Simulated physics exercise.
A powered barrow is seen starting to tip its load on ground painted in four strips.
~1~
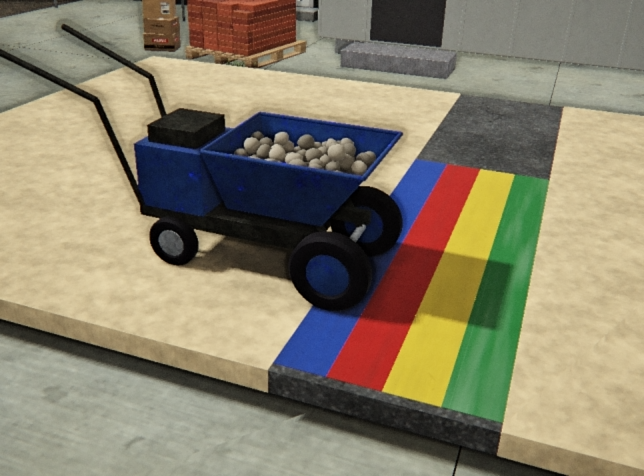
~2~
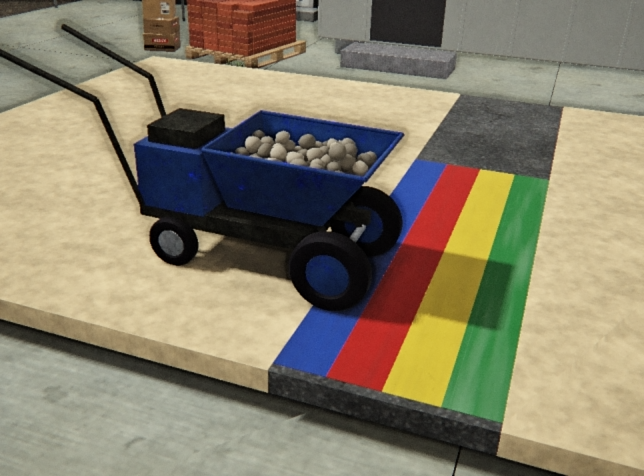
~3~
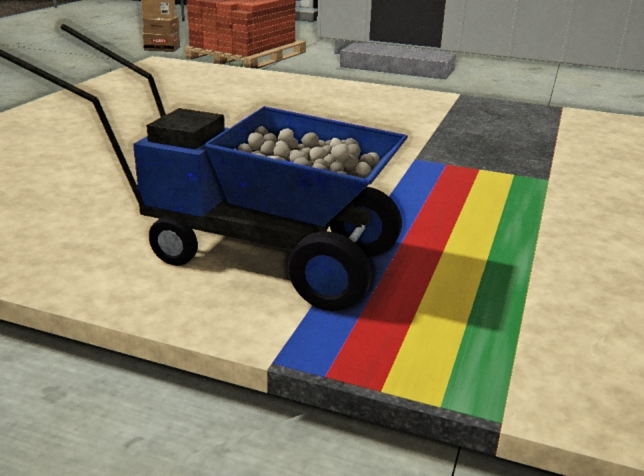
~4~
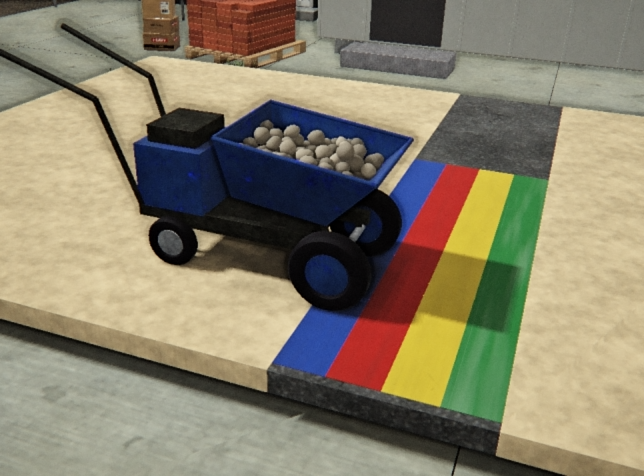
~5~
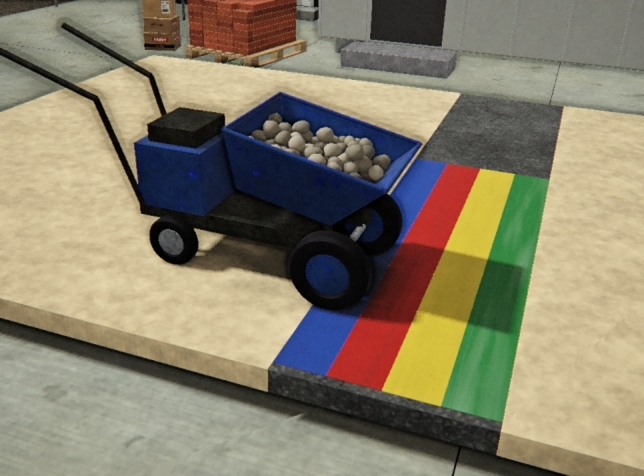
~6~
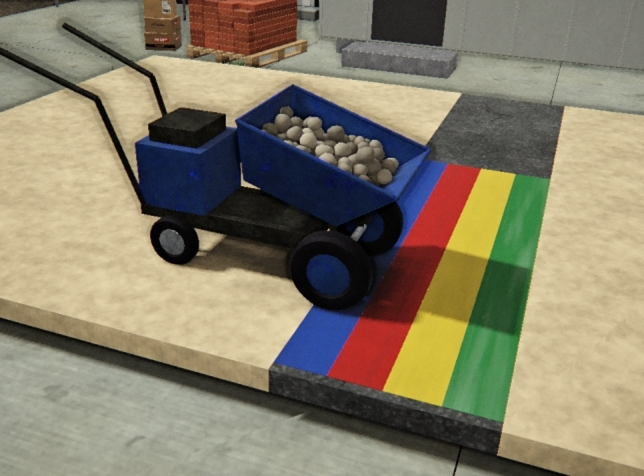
Blue wheeled barrow loaded with rounded pebbles standing level, then gradually tilting its skip forward toward blue, red, yellow and green strips.
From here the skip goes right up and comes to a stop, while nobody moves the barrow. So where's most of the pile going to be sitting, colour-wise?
Most of it sits on green.
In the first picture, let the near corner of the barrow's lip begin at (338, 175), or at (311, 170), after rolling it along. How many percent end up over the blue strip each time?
That would be roughly 0 in a hundred and then roughly 0 in a hundred.
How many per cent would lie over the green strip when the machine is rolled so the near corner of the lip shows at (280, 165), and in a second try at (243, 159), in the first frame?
Some 10 in a hundred, then some 0 in a hundred.
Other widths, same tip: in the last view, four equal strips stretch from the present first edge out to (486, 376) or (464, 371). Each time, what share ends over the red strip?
About 0 % and 0 %.
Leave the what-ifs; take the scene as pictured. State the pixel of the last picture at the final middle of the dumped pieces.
Near pixel (497, 303).
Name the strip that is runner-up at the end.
In second place: The yellow strip.
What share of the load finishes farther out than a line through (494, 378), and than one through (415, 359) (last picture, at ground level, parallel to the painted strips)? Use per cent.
Close to 40 and 90 per cent respectively.
Just after the last frame, skip tipped steeply; every one in the skip.
A moment on, skip tipped right over; the larger part in the skip; about a tenth over the yellow strip; about a tenth over the green strip.
Further on, skip tipped right over; roughly a quarter in the skip; about a tenth over the yellow strip; roughly a third over the green strip; roughly a quarter off the paint.
When it is over, skip tipped right over; about a tenth in the skip; not one over the blue strip; not one over the red strip; roughly a quarter over the yellow strip; roughly a third over the green strip; roughly a quarter off the paint.
